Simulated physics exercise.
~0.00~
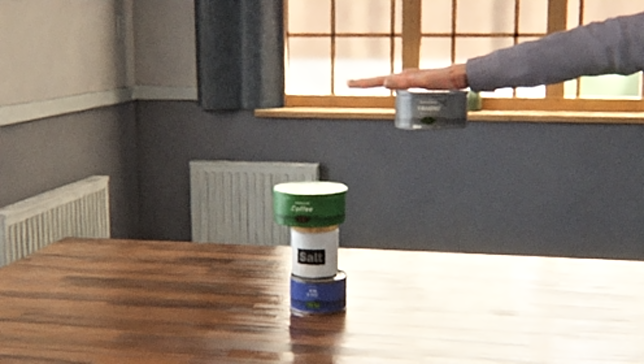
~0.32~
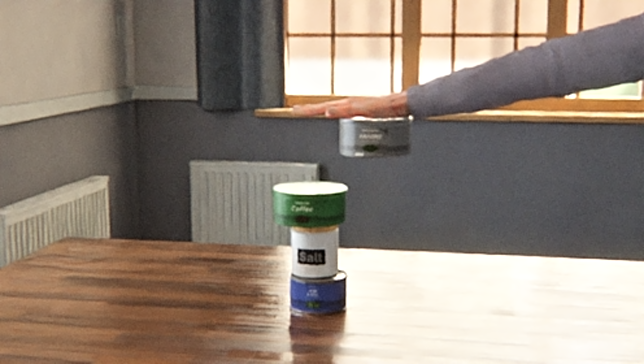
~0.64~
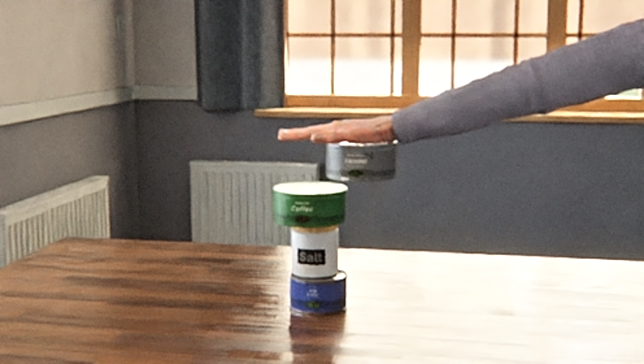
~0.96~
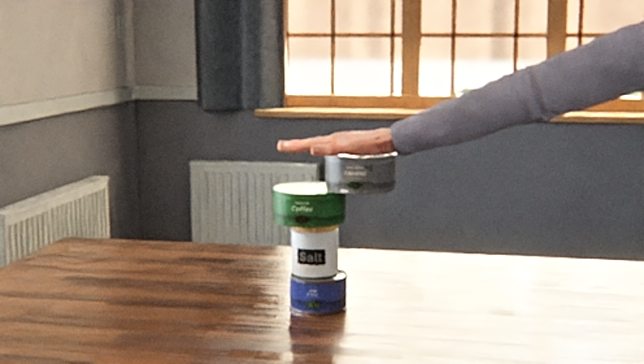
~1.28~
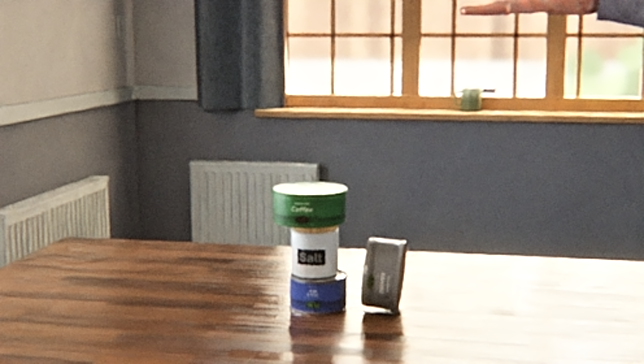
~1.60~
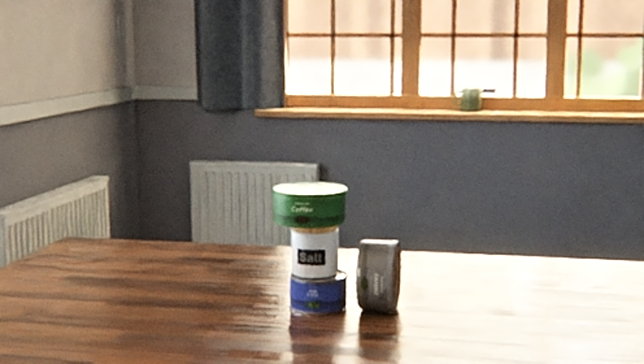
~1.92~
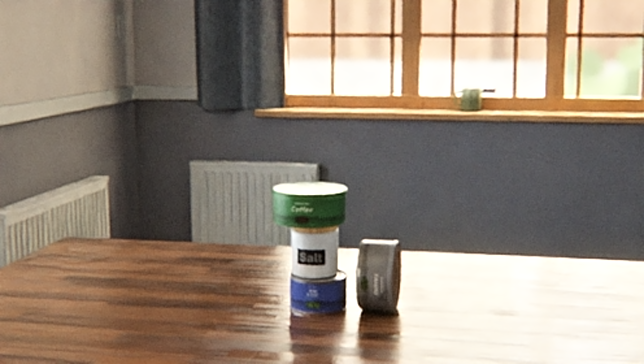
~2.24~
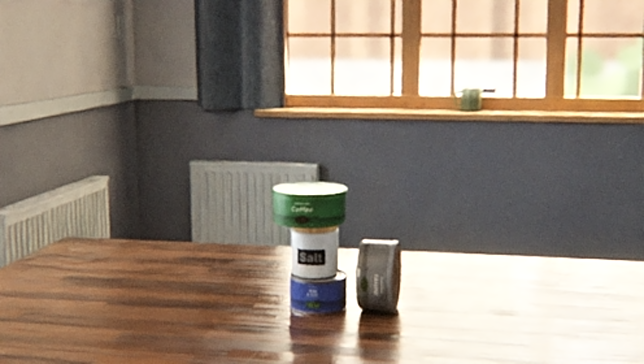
A grey tub hangs beneath a flat hand reaching in from the right, above a glossy wooden table seen by a still camera in a room with grey walls, radiators and a window. On the table stands a stack with a blue tub at the bottom, a white jar marked Salt in the middle and a wider green tub on top. The hand carries the grey tub left and down until it meets the green tub's right side, off centre. Released, the grey tub drops to the table as the hand withdraws. It settles on its edge right of the intact stack.
